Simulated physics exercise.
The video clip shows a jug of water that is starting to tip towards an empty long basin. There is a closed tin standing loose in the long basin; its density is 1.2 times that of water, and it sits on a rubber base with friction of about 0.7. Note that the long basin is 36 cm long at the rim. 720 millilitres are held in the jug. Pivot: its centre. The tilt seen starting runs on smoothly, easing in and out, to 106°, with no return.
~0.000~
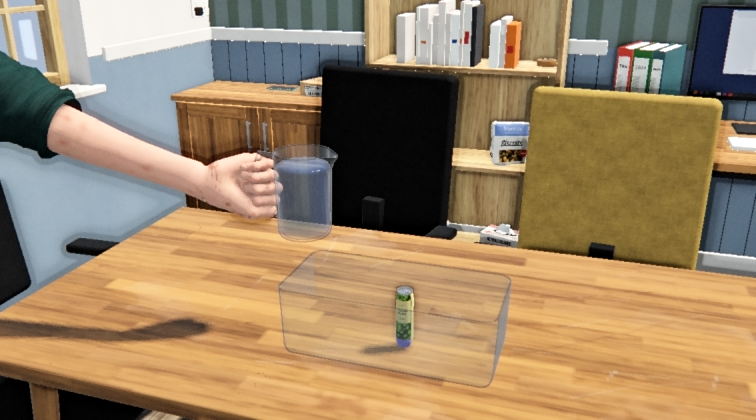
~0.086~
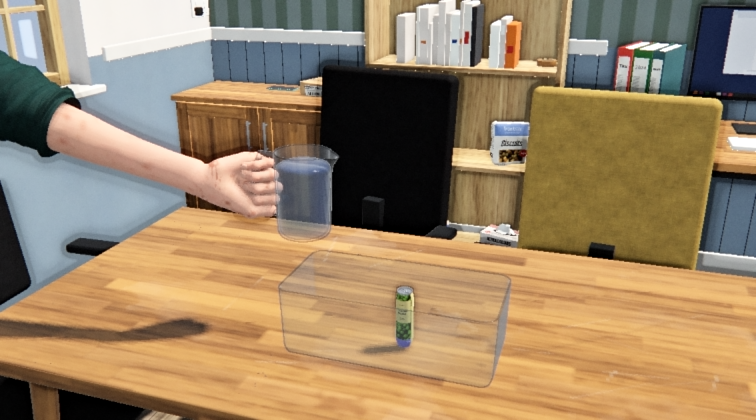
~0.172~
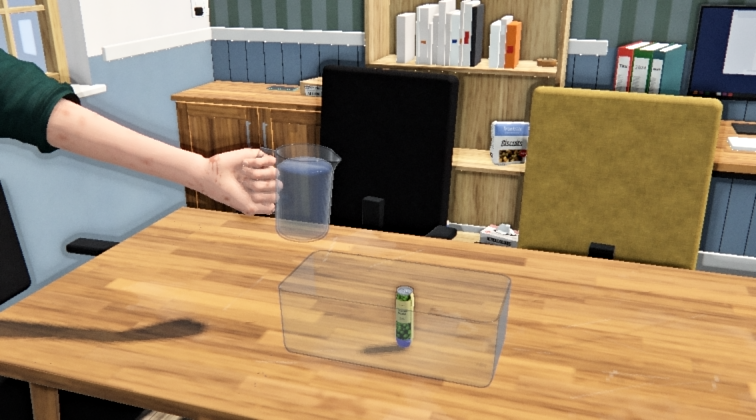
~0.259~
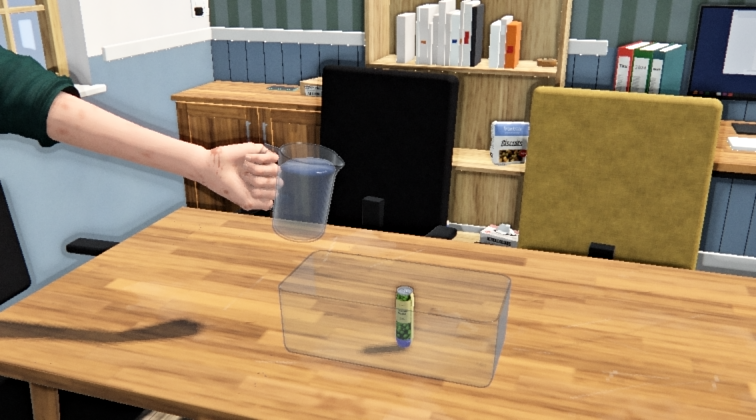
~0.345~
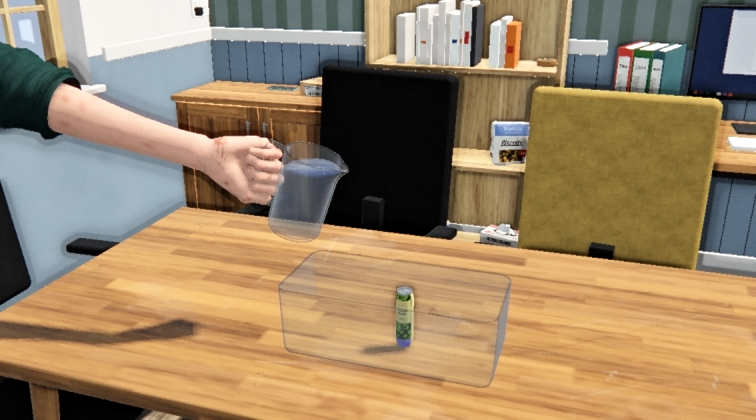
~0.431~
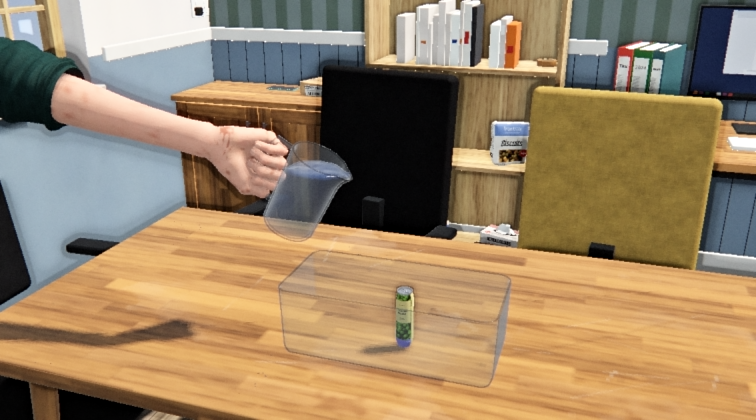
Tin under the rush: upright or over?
It is tipped over.
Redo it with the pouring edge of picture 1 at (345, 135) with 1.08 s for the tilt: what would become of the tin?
After that, the tin overturns.
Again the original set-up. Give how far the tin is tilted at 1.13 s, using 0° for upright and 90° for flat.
The tilt comes to near 85°.
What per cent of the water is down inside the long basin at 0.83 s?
Roughly 10 percent.
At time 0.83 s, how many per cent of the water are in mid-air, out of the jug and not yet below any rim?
Around 14 percent.
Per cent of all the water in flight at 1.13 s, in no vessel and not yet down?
Airborne fraction: Approx. 18 %.
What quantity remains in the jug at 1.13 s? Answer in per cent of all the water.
I reckon near 28 per cent still sits there.
Then, 0.83 s in, the tilt is 78° and 75 per cent is still to pour; the tin stands where it began.
Then, 1.13 s in, the tilt is 103° and 27 per cent is still to pour; the tin lies on its side.
Then, 1.43 s in, the tilt is 106° and 3 per cent is still to pour; the tin lies on its side.
Then, 1.77 s in, the tilt is 106° and 0 per cent is still to pour; the tin lies on its side.
Finally, the tin lies on its side.
